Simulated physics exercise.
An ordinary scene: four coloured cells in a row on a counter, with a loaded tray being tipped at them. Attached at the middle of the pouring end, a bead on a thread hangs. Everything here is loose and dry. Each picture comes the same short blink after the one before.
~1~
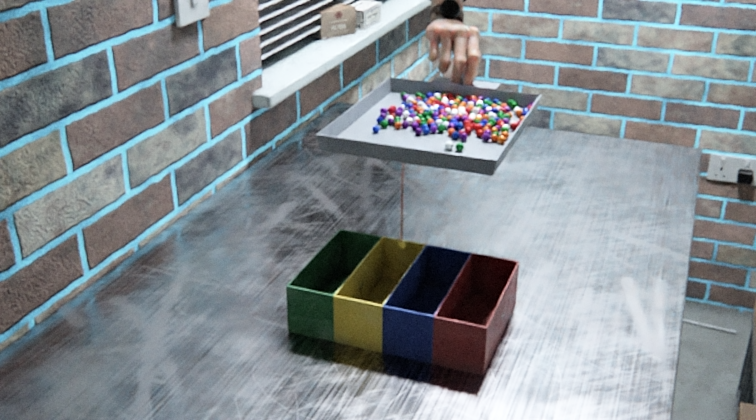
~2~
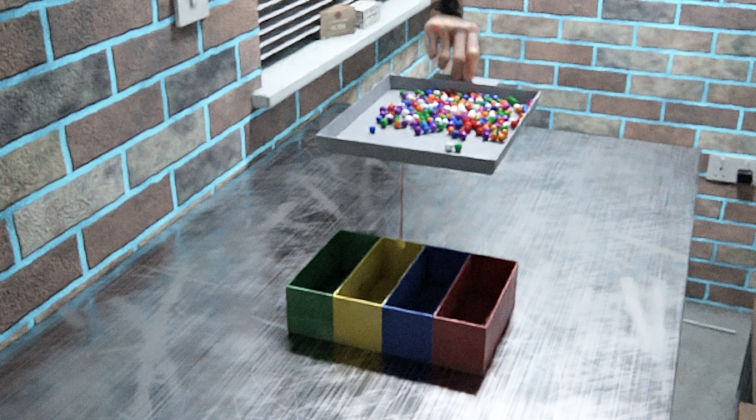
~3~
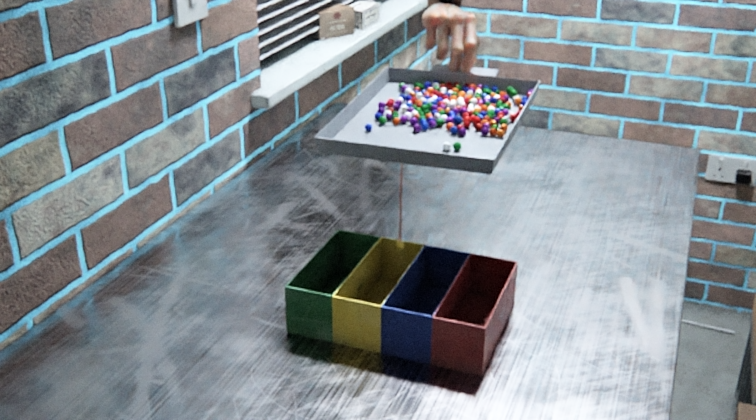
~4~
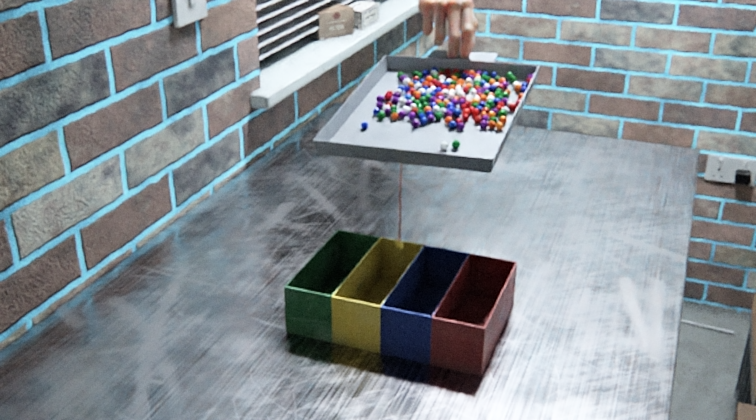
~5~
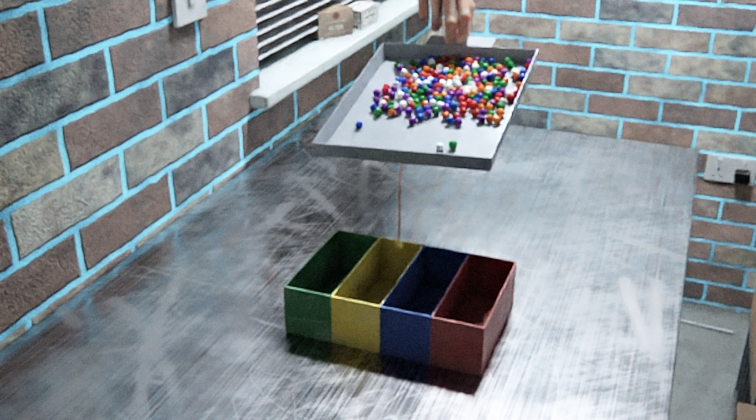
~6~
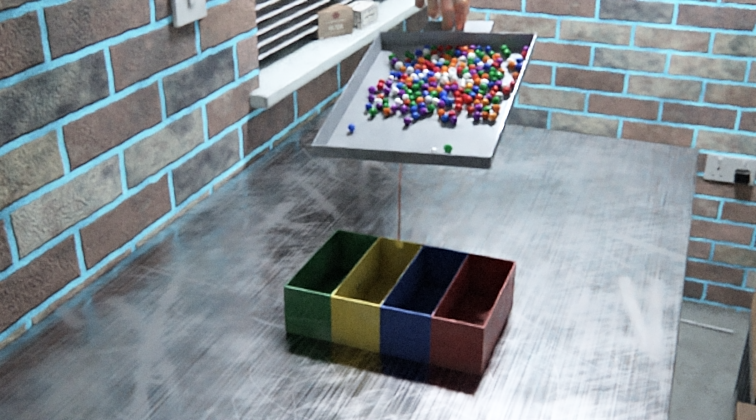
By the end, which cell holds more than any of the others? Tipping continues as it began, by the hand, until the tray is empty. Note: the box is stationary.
That would be the green one.
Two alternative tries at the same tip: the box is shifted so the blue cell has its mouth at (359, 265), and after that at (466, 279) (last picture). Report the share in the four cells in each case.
Result: 90 % and 30 %.
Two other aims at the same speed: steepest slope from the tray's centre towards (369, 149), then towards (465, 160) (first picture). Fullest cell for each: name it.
The green cell; red.
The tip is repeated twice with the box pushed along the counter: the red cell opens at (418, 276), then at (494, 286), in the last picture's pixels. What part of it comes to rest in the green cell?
20 and 30 in a hundred.
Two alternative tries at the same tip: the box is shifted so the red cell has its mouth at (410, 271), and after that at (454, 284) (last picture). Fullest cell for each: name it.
The first try: The cell in yellow. The second: That green cell.
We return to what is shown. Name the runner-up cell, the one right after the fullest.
Second place belongs to that yellow cell.
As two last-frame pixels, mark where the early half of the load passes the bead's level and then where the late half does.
About (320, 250), and after that about (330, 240).
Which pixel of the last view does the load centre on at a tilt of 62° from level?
Its middle sits at about pixel (353, 160).
Soon after the last picture, tray tipped steeply; about two thirds on the tray; a small part in the green cell; a stray few in the blue cell; a stray few in the yellow cell; about a third falling or outside the box.
A little later, tray tipped right over; about a quarter on the tray; about a quarter in the green cell; a small part in the yellow cell; a stray few in the blue cell; a stray few in the red cell; about half falling or outside the box.
Later still, tray tipped past a quarter turn; about half in the green cell; a small part in the yellow cell; a stray few in the blue cell; a stray few in the red cell; about a third falling or outside the box.
By the end, tray tipped past a quarter turn; about half in the green cell; a small part in the yellow cell; a stray few in the blue cell; a stray few in the red cell; about a third outside the box.
